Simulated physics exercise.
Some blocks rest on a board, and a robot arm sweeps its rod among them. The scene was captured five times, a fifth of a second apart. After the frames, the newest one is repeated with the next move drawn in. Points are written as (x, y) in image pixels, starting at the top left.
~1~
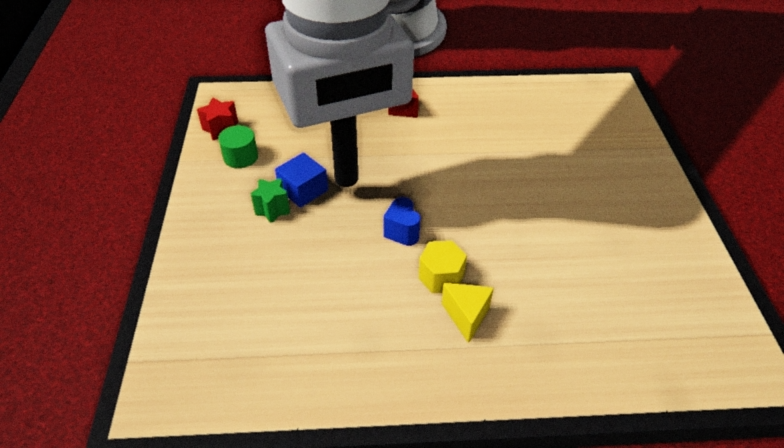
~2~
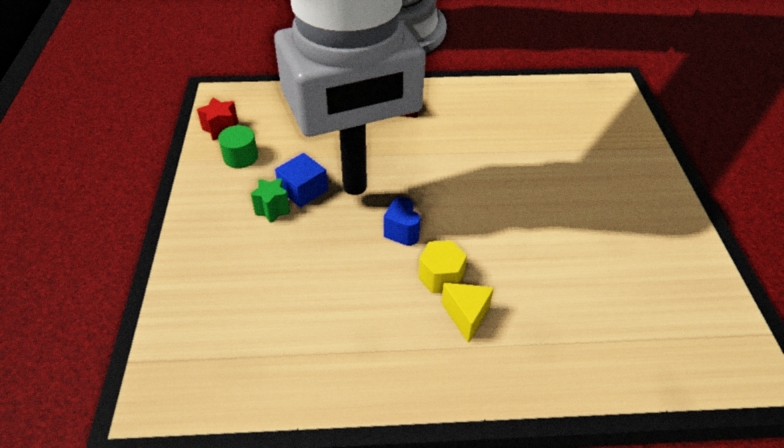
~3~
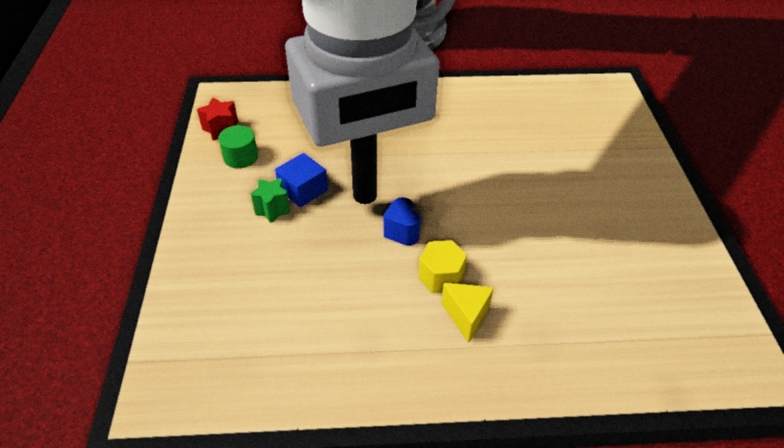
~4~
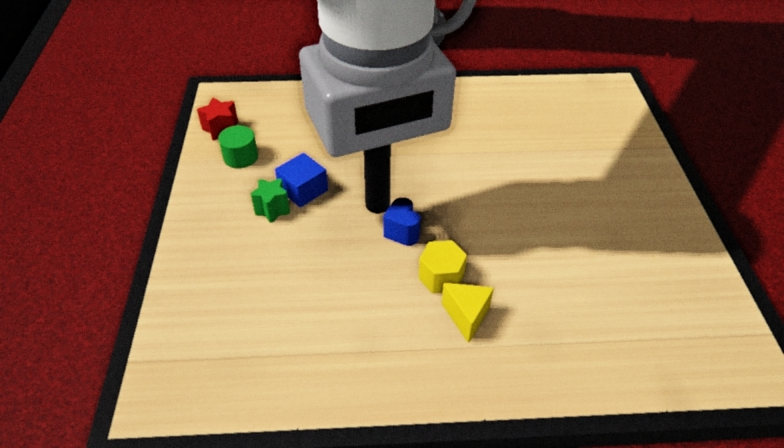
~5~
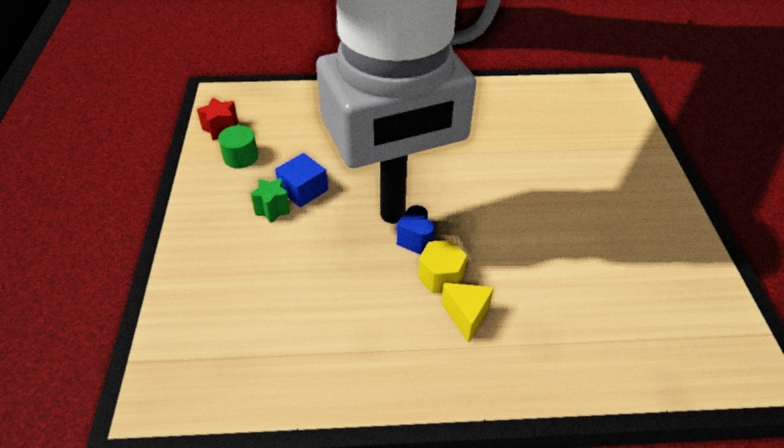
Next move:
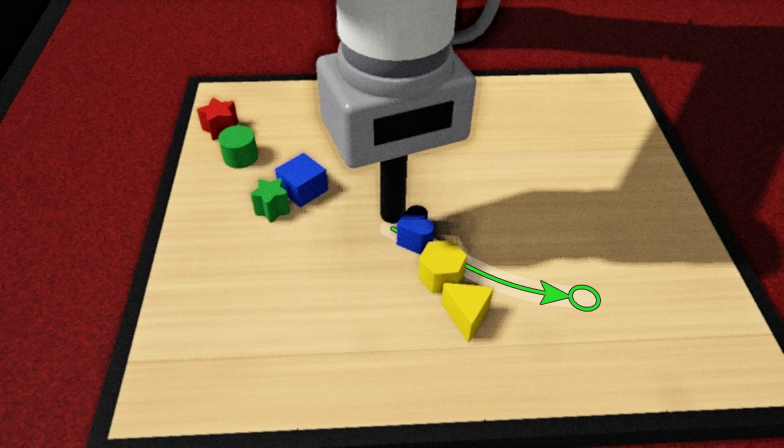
Robot arm sweeping its black rod down and right across a wooden board, nudging a small blue block slightly toward yellow blocks.
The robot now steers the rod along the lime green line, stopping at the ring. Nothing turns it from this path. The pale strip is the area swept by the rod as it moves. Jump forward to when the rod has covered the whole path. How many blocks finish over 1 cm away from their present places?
I predict two.
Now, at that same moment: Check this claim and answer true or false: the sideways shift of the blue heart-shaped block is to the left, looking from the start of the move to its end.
Answer: True.
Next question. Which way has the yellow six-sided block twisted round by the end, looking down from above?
It turns round clockwise.
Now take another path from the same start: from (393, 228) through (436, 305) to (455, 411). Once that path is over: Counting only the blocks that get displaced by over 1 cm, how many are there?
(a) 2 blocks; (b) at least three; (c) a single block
The one that fits is b, at least three.
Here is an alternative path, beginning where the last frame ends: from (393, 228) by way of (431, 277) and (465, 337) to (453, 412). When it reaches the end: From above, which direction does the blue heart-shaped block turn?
It twists anticlockwise.
The line goes from (393, 228) by way of (479, 272) to (584, 298).
The first path, step by step. One third of the way, rod (451, 245); blue heart-shaped block (481, 244); yellow six-sided block (451, 265), turned 25° clockwise.
Two thirds of the way, rod (517, 274); blue heart-shaped block (548, 260), turned 50° anticlockwise; yellow six-sided block (452, 268), turned 35° clockwise.
At the end, rod (589, 286); blue heart-shaped block (592, 254), turned 100° anticlockwise; yellow six-sided block (452, 268), turned 35° clockwise; yellow triangular piece unmoved.
